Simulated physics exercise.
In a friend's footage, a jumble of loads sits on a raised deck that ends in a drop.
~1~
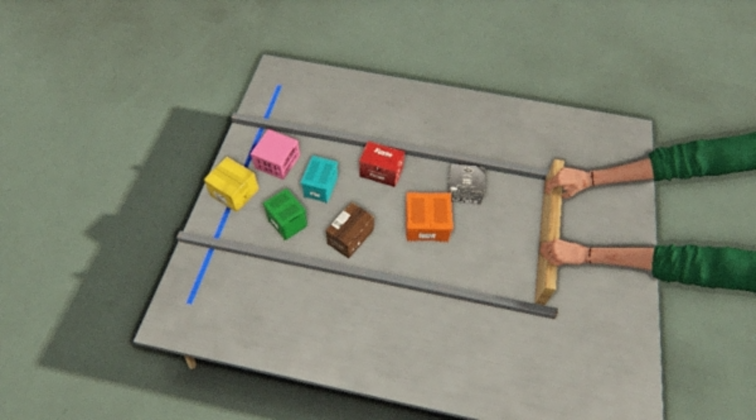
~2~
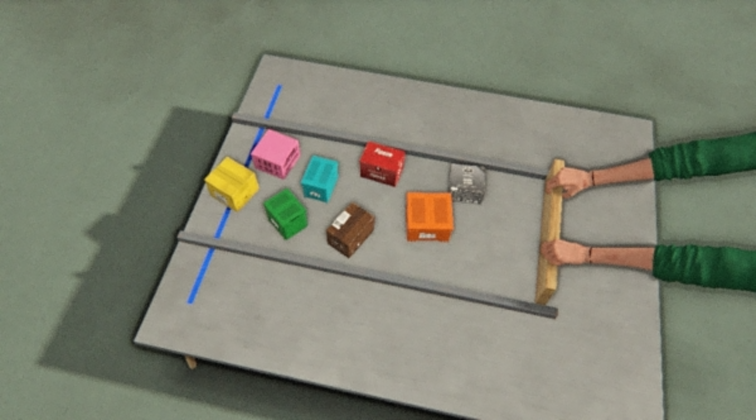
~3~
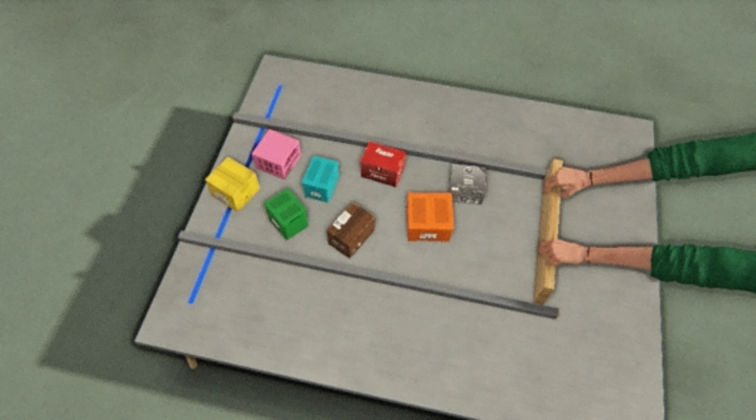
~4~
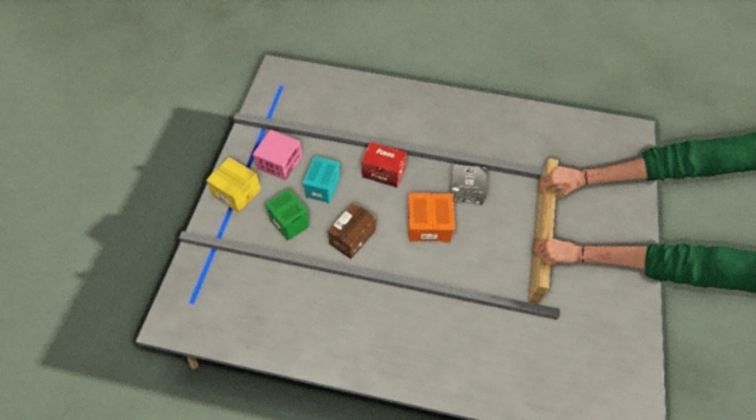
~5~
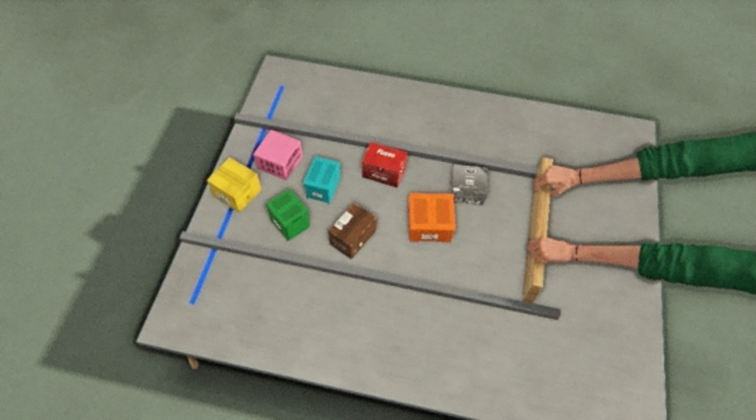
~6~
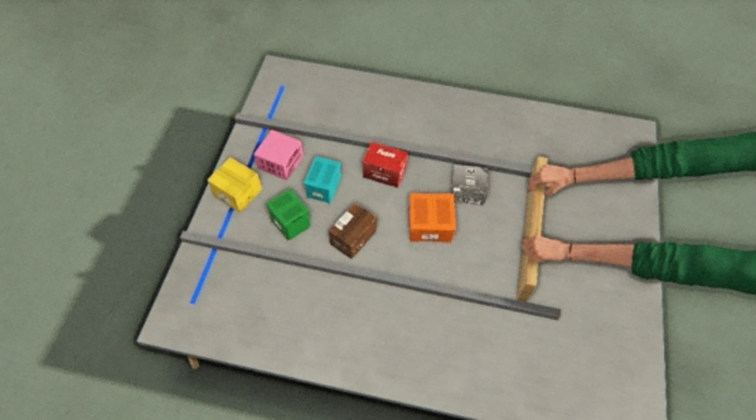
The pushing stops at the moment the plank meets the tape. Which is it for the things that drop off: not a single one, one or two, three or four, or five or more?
It is five or more.
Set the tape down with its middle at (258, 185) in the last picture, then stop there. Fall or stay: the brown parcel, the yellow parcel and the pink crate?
First, the brown parcel is safe; next, the yellow parcel takes the fall; last, the pink crate takes the fall.
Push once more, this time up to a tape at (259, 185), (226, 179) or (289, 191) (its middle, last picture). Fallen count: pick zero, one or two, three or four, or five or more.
Taking the three places in turn: Three or four, 5 or more, either one or two.
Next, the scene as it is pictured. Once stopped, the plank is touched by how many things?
That makes 3.
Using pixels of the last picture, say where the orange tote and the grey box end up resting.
Orange tote at (223, 166), grey box at (240, 140).
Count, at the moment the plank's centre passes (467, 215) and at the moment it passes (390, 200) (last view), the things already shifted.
At the first spot 1, then 3.
Soon after, none off yet; yellow parcel at rest near (235, 185); pink crate at rest near (279, 155); green tote at rest near (289, 216).
Then, none off yet; yellow parcel at rest near (235, 185); pink crate moved about its own width near (257, 153); green tote moved a little near (276, 214).
At rest, the number that fall off is five or more; fallen, red box, turquoise tote, green tote, pink crate and yellow parcel.
